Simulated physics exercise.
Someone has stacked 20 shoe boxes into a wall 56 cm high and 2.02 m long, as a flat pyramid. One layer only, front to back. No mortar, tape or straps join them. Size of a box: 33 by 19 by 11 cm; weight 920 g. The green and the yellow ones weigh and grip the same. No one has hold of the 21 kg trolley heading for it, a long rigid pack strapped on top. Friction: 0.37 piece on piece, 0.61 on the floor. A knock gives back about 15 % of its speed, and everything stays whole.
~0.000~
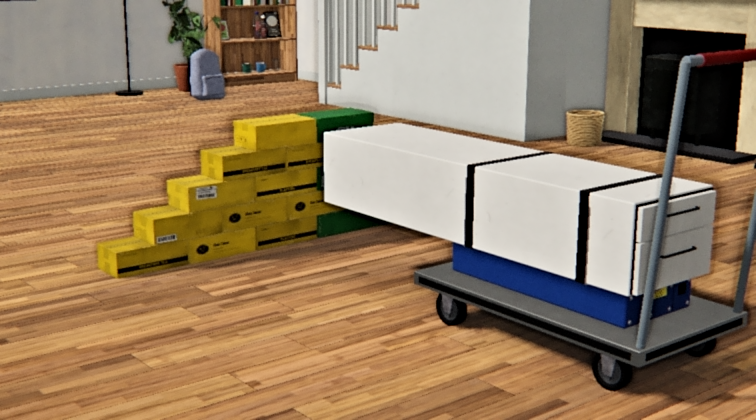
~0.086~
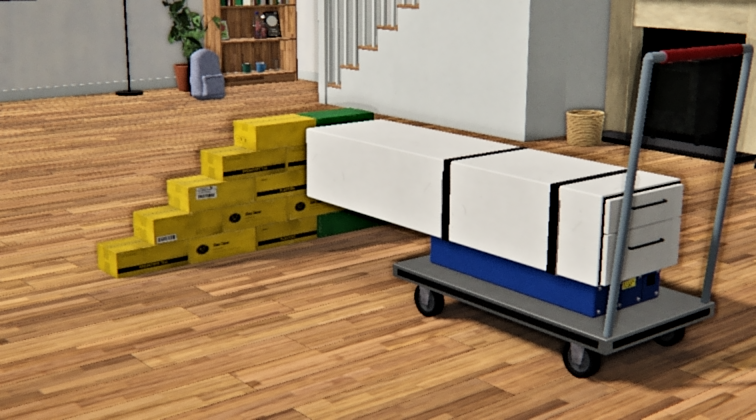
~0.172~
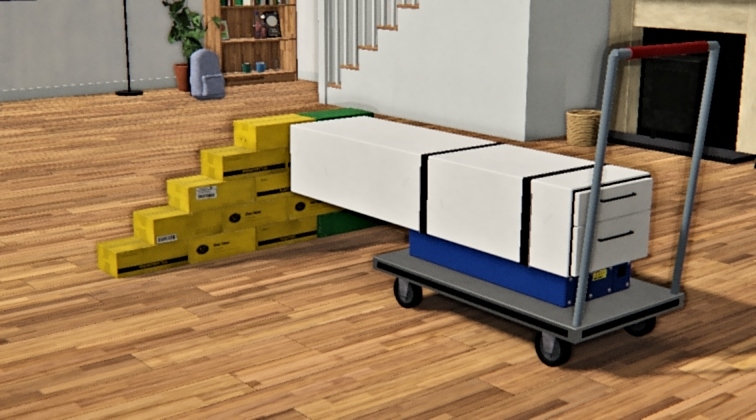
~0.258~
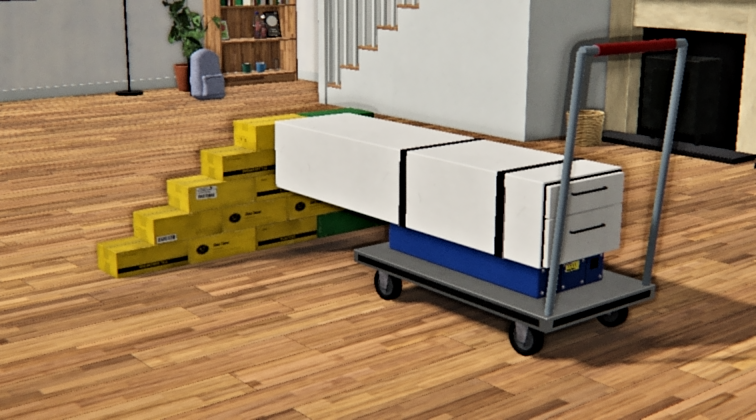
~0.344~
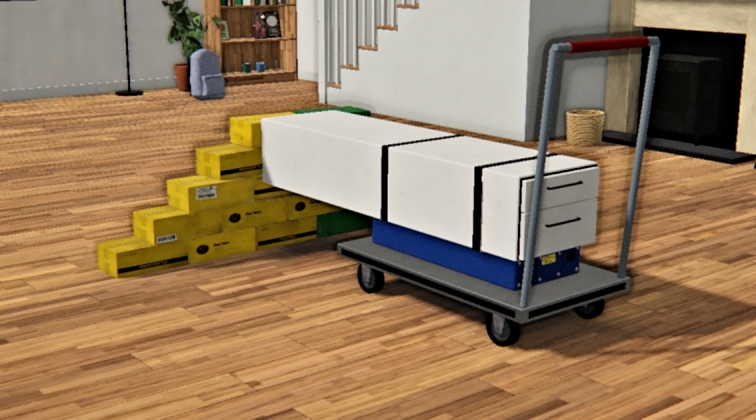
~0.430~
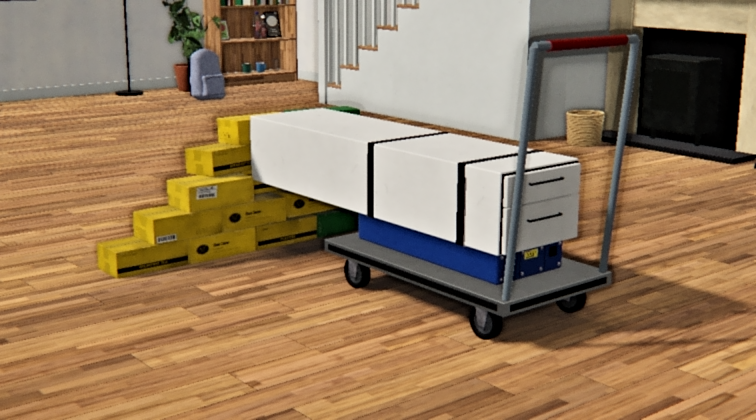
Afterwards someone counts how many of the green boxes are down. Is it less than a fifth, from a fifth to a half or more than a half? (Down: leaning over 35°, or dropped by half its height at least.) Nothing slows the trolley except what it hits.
The part is from a fifth to a half.
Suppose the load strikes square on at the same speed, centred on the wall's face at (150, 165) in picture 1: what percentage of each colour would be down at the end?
Then yellow 20, green 0 per cent.
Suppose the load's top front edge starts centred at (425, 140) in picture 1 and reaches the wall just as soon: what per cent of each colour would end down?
Then yellow 50, green 30 per cent.
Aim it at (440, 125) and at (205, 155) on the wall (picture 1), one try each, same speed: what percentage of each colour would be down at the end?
Yellow 0 then 30, green 20 then 0 per cent.
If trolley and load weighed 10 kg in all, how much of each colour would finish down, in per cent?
In that case yellow 50, green 30 per cent.
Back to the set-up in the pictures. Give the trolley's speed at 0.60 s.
Roughly 0.8 m/s.
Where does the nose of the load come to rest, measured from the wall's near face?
About 85 cm past it.
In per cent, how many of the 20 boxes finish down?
About 40 per cent.
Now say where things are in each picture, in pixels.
In the first frame (places mark the middle of the side facing us), load (332, 156) 43 cm short of the wall; top green box (347, 127); top yellow box (287, 135); nothing disturbed.
Load (315, 151) 31 cm short of the wall, in the second frame.
Load (298, 147) 19 cm short of the wall, in the third frame.
Load (283, 143) 7 cm short of the wall, in the fourth frame.
Load (269, 140) 32 mm into the wall's line; 7 disturbed, none down, in the fifth frame.
Load (258, 137) 12 cm into the wall's line; 8 disturbed, none down, in the sixth frame.
After 0.60 s, load 26 cm past the wall's line, still rolling; 2 of the 9 green boxes down (6 of 20 in all colours); top green box leaning 35°, 8 cm lower; top yellow box leaning 36°, 10 cm lower.
After 0.94 s, load 53 cm past the wall's line, still rolling; 3 of the 9 green boxes down (8 of 20 in all colours); top green box upside down; top yellow box upside down.
At rest (1.9 s), load 84 cm past the wall's line, stopped; 3 of the 9 green boxes down (8 of 20 in all colours); top green box 45 cm lower; top yellow box upside down. That is 33 per cent. As the last picture would show them, middles, top green box near (297, 169), top yellow box near (190, 194).
